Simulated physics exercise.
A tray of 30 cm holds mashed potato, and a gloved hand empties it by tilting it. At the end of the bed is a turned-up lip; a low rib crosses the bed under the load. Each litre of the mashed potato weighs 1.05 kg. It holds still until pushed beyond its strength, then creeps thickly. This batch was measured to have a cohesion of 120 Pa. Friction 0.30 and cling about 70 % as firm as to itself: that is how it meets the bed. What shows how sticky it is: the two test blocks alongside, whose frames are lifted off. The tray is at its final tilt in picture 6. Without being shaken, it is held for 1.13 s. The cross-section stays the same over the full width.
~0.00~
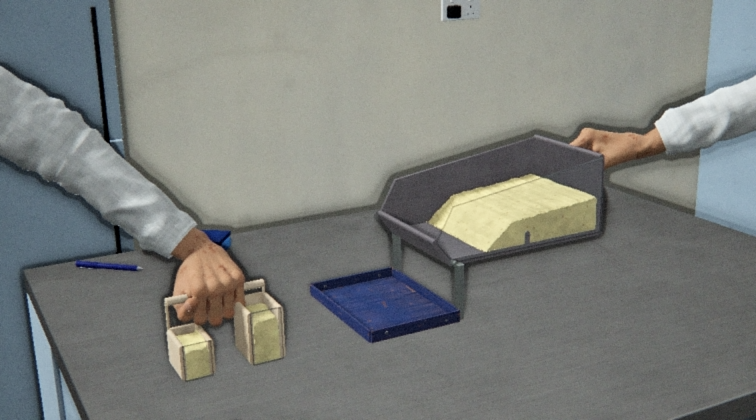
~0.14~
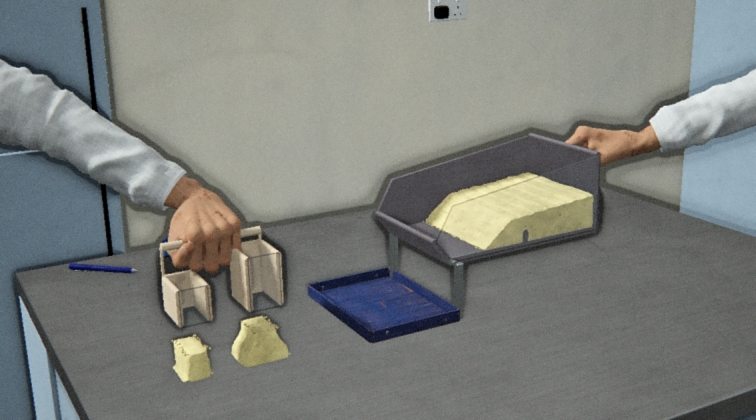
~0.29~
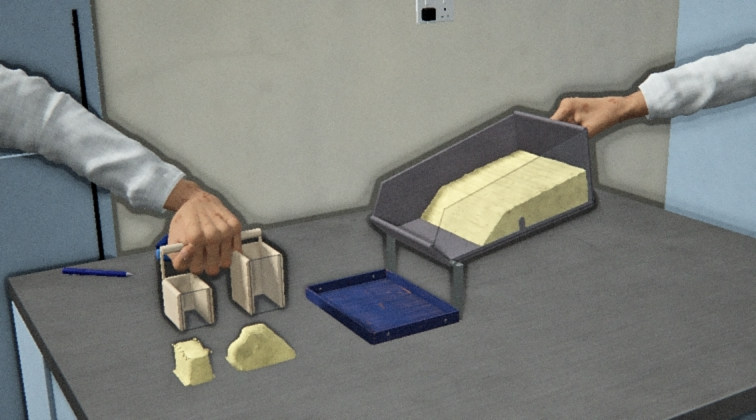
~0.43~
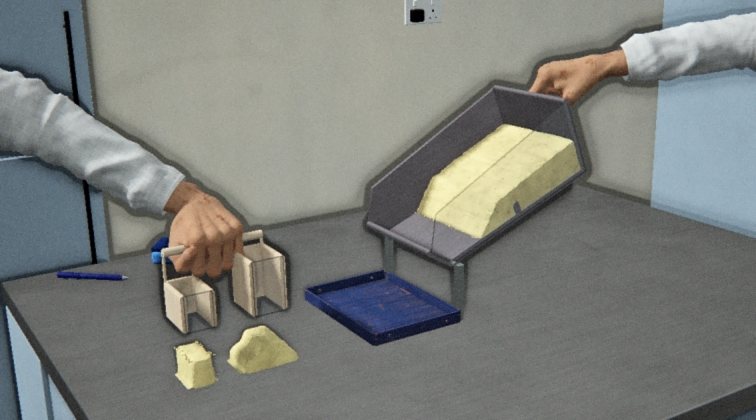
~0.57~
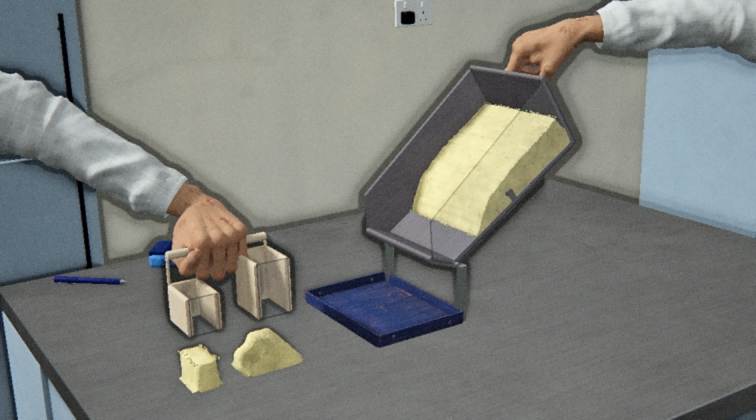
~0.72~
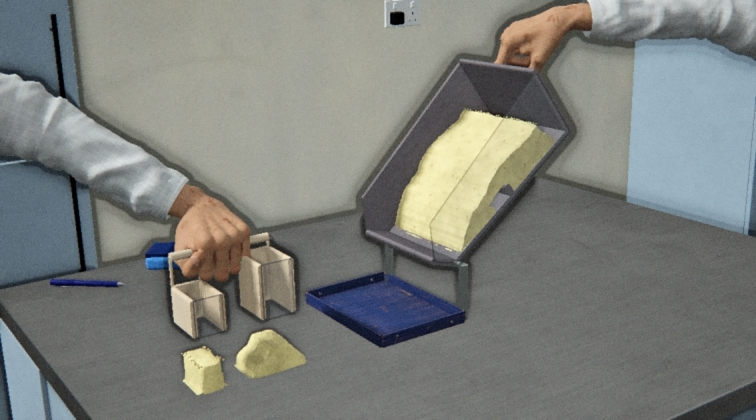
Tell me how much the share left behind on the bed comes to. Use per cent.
It comes to about 52 %.
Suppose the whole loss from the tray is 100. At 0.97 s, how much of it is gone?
40 per cent.
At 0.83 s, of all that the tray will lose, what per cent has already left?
The figure is about 0 %.
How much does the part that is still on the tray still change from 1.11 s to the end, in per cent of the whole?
Change to the end: Approx. 6 %.
After 0.83 s, the tilt is 37 degrees and 100 % is on the bed.
After 0.97 s, the tilt is 37 degrees and 81 % is on the bed.
After 1.11 s, the tilt is 37 degrees and 58 % is on the bed.
After 1.25 s, the tilt is 37 degrees and 52 % is on the bed.
After 1.81 s, the tilt is 37 degrees and 52 % is on the bed.
